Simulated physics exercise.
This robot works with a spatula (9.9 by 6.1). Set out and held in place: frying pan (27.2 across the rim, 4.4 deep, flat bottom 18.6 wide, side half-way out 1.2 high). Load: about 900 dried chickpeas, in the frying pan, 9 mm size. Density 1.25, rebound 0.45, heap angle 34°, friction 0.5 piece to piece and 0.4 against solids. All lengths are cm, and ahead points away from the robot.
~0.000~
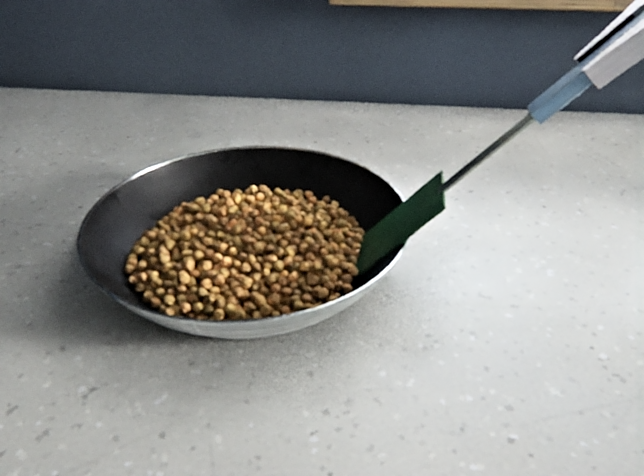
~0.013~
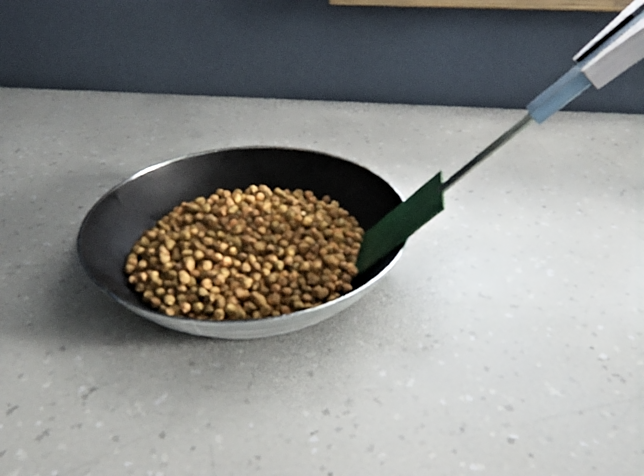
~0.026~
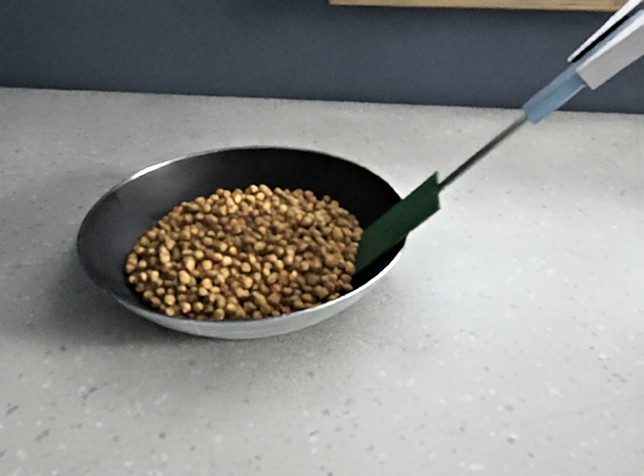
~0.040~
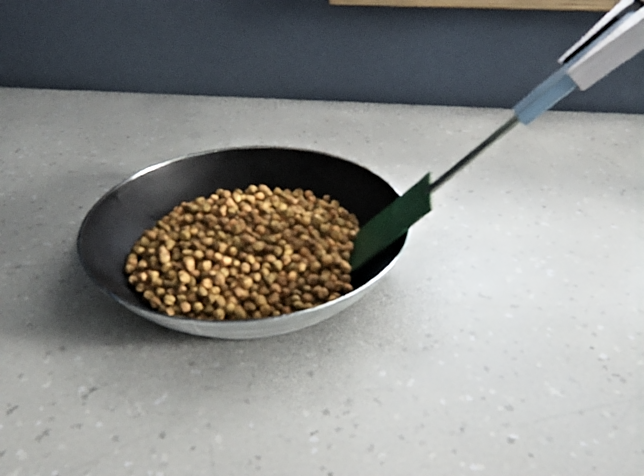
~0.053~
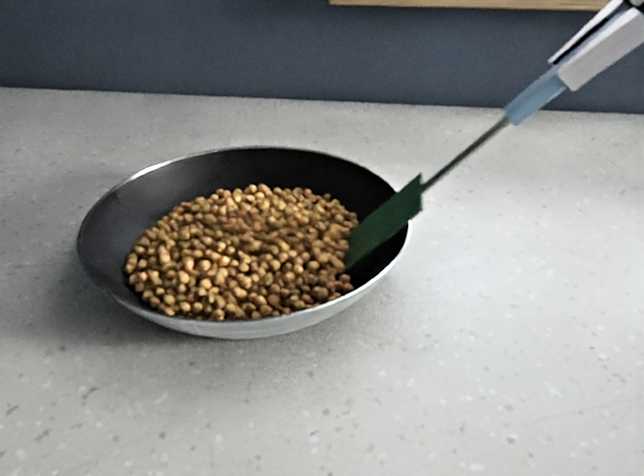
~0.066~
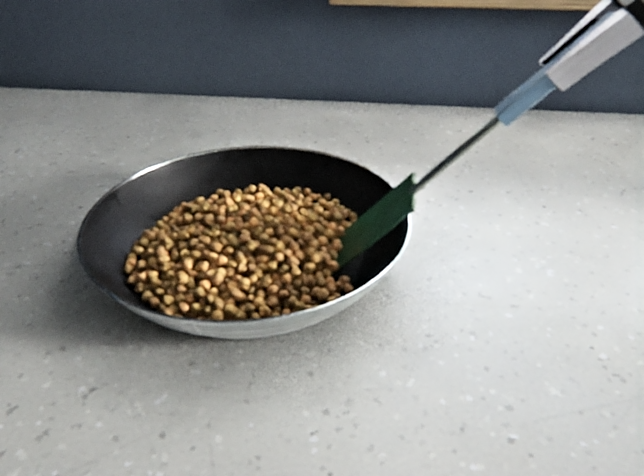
At the start, a dark pan full of small brown chickpeas sits on a speckled pale counter, with a green spatula resting at its right side. The spatula then slides slowly a short way left into the edge of the heap, shifting a few chickpeas while the pan stays still.
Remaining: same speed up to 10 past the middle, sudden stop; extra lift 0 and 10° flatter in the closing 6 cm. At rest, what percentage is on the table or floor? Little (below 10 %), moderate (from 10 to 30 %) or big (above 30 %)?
On the table or floor the share is little, below 10 %.
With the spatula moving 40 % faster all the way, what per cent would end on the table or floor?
Then about 5 per cent.
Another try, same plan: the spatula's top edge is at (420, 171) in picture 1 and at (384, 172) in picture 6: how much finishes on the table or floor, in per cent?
Some 5 per cent.
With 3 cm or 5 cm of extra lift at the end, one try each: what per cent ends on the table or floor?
Some 5 and 5 per cent.
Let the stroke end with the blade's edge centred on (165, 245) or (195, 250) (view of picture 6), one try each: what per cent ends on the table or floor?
Some 0 and 0 per cent.
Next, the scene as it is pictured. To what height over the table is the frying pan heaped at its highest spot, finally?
About 5.5 cm.
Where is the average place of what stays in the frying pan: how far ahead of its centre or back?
Some 3.5 cm ahead.
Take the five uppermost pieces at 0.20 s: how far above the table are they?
About 4 cm.
After 0.20 s, sloping 48°, highest piece 4 above the table; 900 in the frying pan.
After 0.33 s, sloping 45°, highest piece 5 above the table; 900 in the frying pan.
After 0.59 s, sloping 38°, highest piece 5 above the table; 875 in the frying pan, 24 on the table or floor, 1 on the blade or in flight.
After 1.64 s, sloping 38°, highest piece 5 above the table; 874 in the frying pan, 26 on the table or floor.
At rest, 874 in the frying pan, 26 on the table or floor. That is 3 % on the table or floor.
